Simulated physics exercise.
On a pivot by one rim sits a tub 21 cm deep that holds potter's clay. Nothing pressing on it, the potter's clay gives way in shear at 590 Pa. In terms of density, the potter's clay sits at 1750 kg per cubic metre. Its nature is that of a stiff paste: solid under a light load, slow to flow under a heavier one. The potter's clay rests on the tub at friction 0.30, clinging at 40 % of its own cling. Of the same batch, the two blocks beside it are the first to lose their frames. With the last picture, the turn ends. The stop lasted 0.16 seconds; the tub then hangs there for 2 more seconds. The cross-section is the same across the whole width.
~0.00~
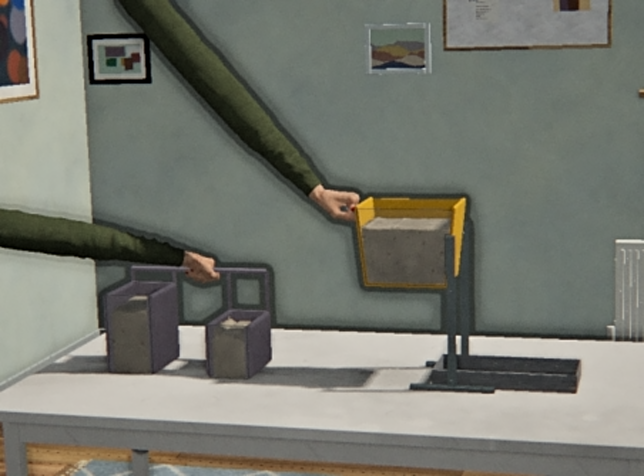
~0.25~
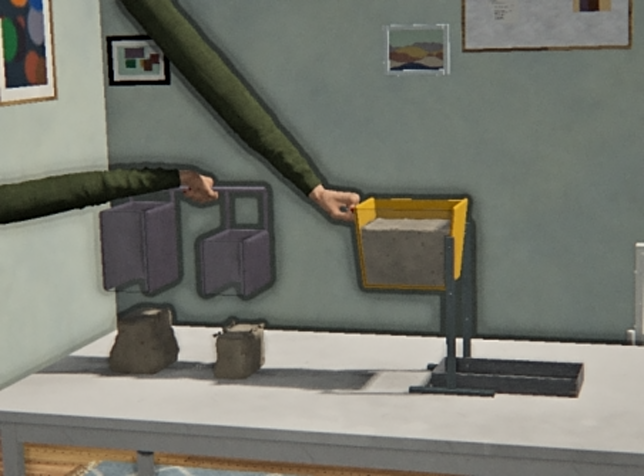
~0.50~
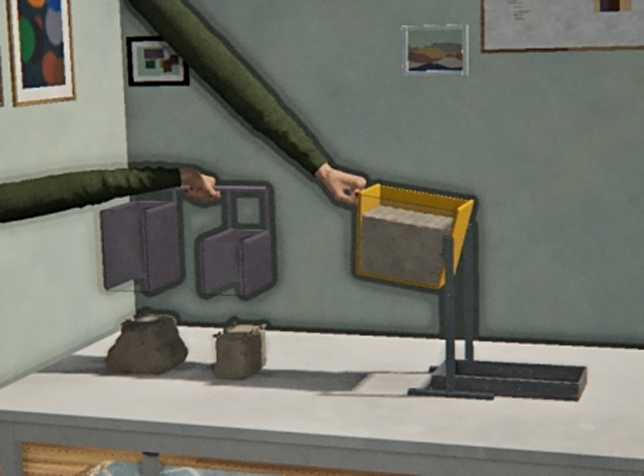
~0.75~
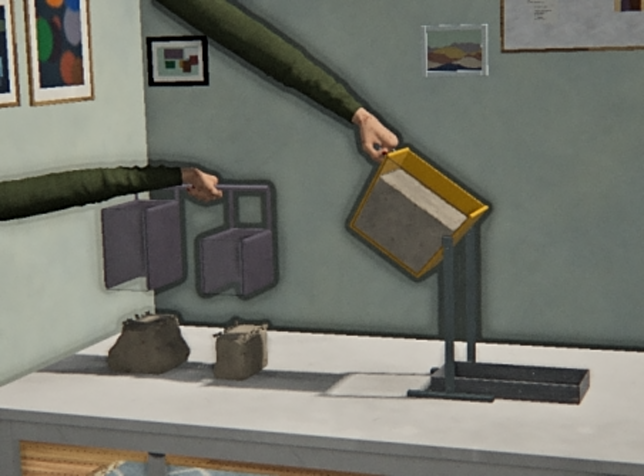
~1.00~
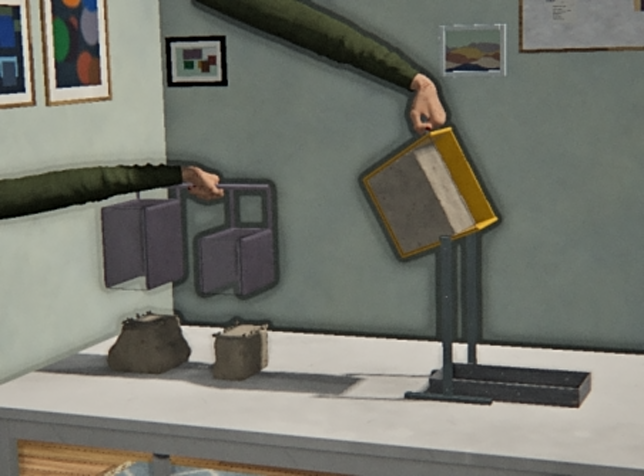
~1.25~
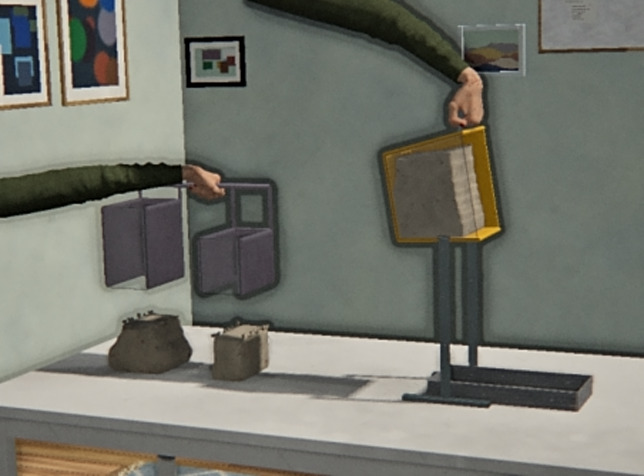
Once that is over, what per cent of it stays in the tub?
Some 68 per cent stays in the tub.
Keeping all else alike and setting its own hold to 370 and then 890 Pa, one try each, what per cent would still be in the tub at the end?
First 60 %, second 100 %.
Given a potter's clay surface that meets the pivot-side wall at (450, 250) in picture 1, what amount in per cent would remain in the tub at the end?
About 100 %.
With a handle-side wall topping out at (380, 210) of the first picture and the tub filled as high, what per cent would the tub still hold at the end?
Close to 100 per cent would still be in the tub.
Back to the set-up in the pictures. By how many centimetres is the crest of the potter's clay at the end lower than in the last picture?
8 cm or so.
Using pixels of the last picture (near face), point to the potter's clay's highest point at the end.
The highest point is near (439, 185) in the last picture.
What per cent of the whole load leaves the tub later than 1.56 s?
18 %.
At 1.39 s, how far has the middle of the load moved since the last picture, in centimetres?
Roughly 3 cm.
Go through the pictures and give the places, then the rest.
In the first frame, handle-side rim at (358, 208), tilt 0 degrees; highest point of the potter's clay at (386, 228); test blocks 20 cm, 13 cm high (left to right).
In the second frame, handle-side rim at (357, 208), tilt 0 degrees; highest point of the potter's clay at (385, 229); test blocks 17 cm, 13 cm high (left to right).
In the third frame, handle-side rim at (361, 194), tilt 9 degrees; highest point of the potter's clay at (366, 216); test blocks 15 cm, 13 cm high (left to right).
In the fourth frame, handle-side rim at (389, 157), tilt 36 degrees; highest point of the potter's clay at (381, 178); test blocks 15 cm, 13 cm high (left to right).
In the fifth frame, handle-side rim at (431, 136), tilt 63 degrees; highest point of the potter's clay at (412, 152); test blocks 15 cm, 13 cm high (left to right).
In the sixth frame, handle-side rim at (462, 135), tilt 81 degrees; highest point of the potter's clay at (449, 152); test blocks 15 cm, 13 cm high (left to right).
By 1.39 s, the tub is at 81 degrees and holds 100 %.
By 1.56 s, the tub is at 81 degrees and holds 86 %.
By 1.73 s, the tub is at 81 degrees and holds 73 %.
By 1.90 s, the tub is at 81 degrees and holds 68 %.
By 3.25 s, at the end, the tub is at 81 degrees and holds 68 %.
